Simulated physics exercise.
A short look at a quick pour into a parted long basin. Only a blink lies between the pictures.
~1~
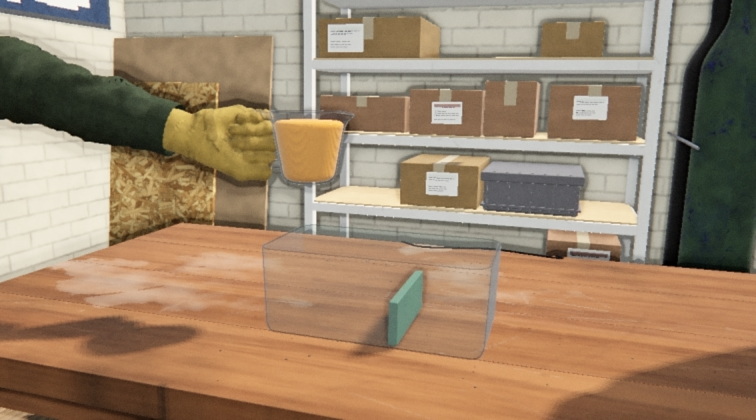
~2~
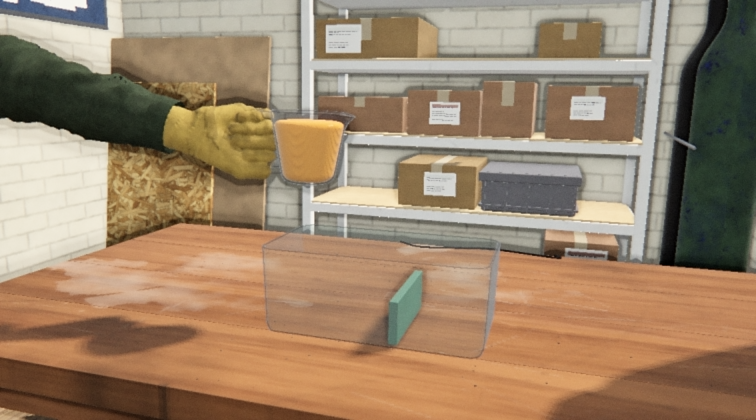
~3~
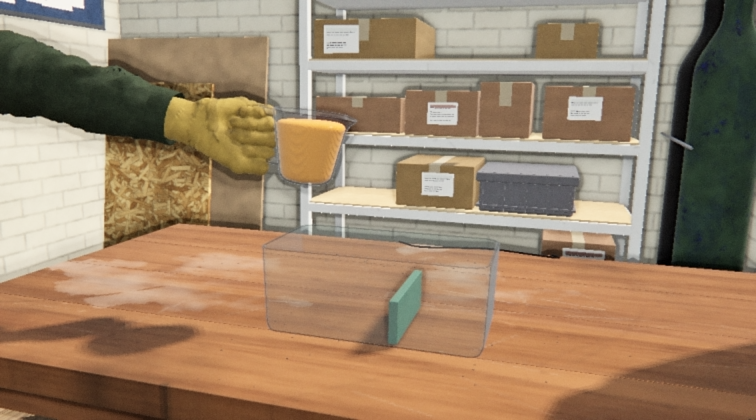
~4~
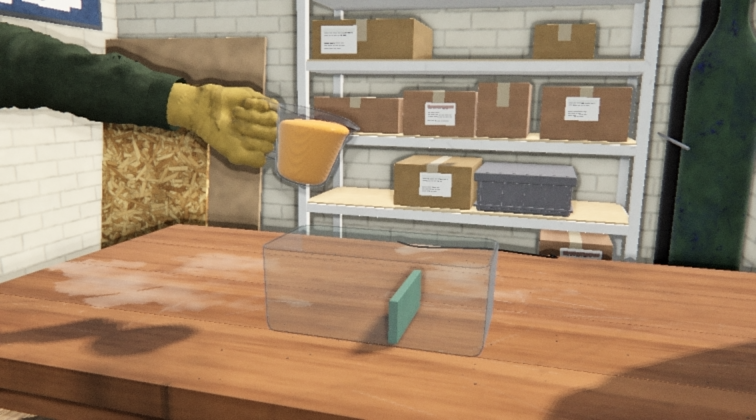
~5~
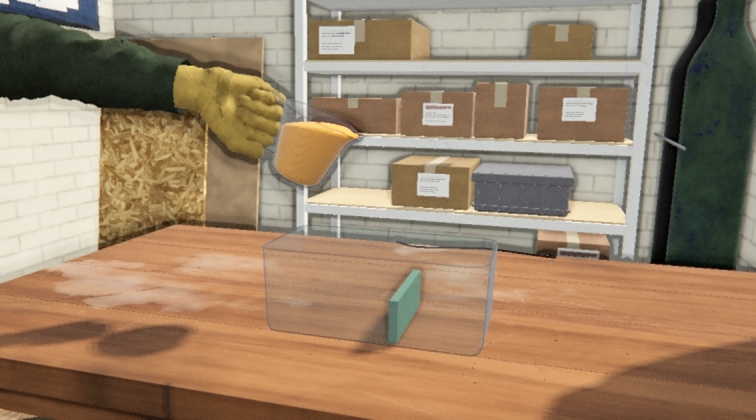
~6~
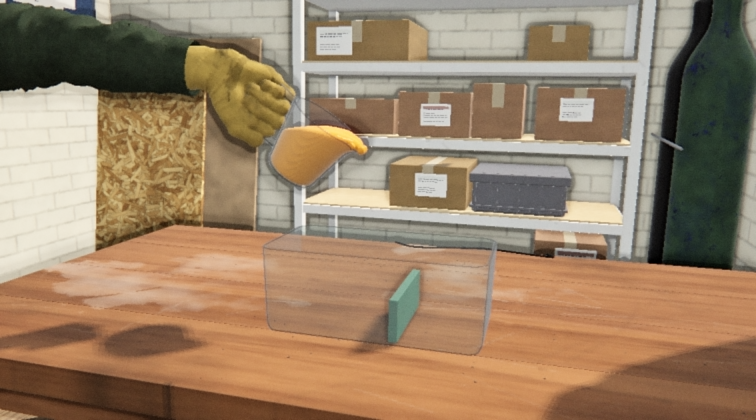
At first, a yellow-gloved hand at the left is beside an upright clear cup of orange liquid, above a clear basin with a green divider on a wooden table. The cup then tilts steadily to the right as the glove turns and rises slightly, and the liquid slides toward the lower rim and begins to bulge over it.
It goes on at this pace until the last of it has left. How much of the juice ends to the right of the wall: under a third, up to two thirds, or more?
The share right of the wall is less than a third.
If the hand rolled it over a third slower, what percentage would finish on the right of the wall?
Roughly 5 in a hundred.
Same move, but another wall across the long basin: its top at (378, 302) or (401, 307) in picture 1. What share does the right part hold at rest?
About 55 and 25 per cent.
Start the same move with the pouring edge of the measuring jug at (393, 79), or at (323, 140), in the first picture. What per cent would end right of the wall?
The first gives 70 %, the second 0 %.
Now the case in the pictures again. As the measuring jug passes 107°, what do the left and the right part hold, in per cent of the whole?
The left part 40 per cent, the right part 0.
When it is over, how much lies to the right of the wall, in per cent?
It comes to 5 per cent or so.
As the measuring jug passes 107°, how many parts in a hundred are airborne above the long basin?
Near 30 %.
A moment on, the measuring jug is tipped right over and 28 per cent is still to pour, 41 is left of the wall and 2 right of it.
Next, the measuring jug is tipped right over and 1 per cent is still to pour, 91 is left of the wall and 3 right of it.
Then the measuring jug is tipped right over and 0 per cent is still to pour, 91 is left of the wall and 7 right of it.
Later the measuring jug is tipped right over and 0 per cent is still to pour, 91 is left of the wall and 7 right of it.
In the end 91 per cent lies left of the wall, 7 right of it and 2 outside.
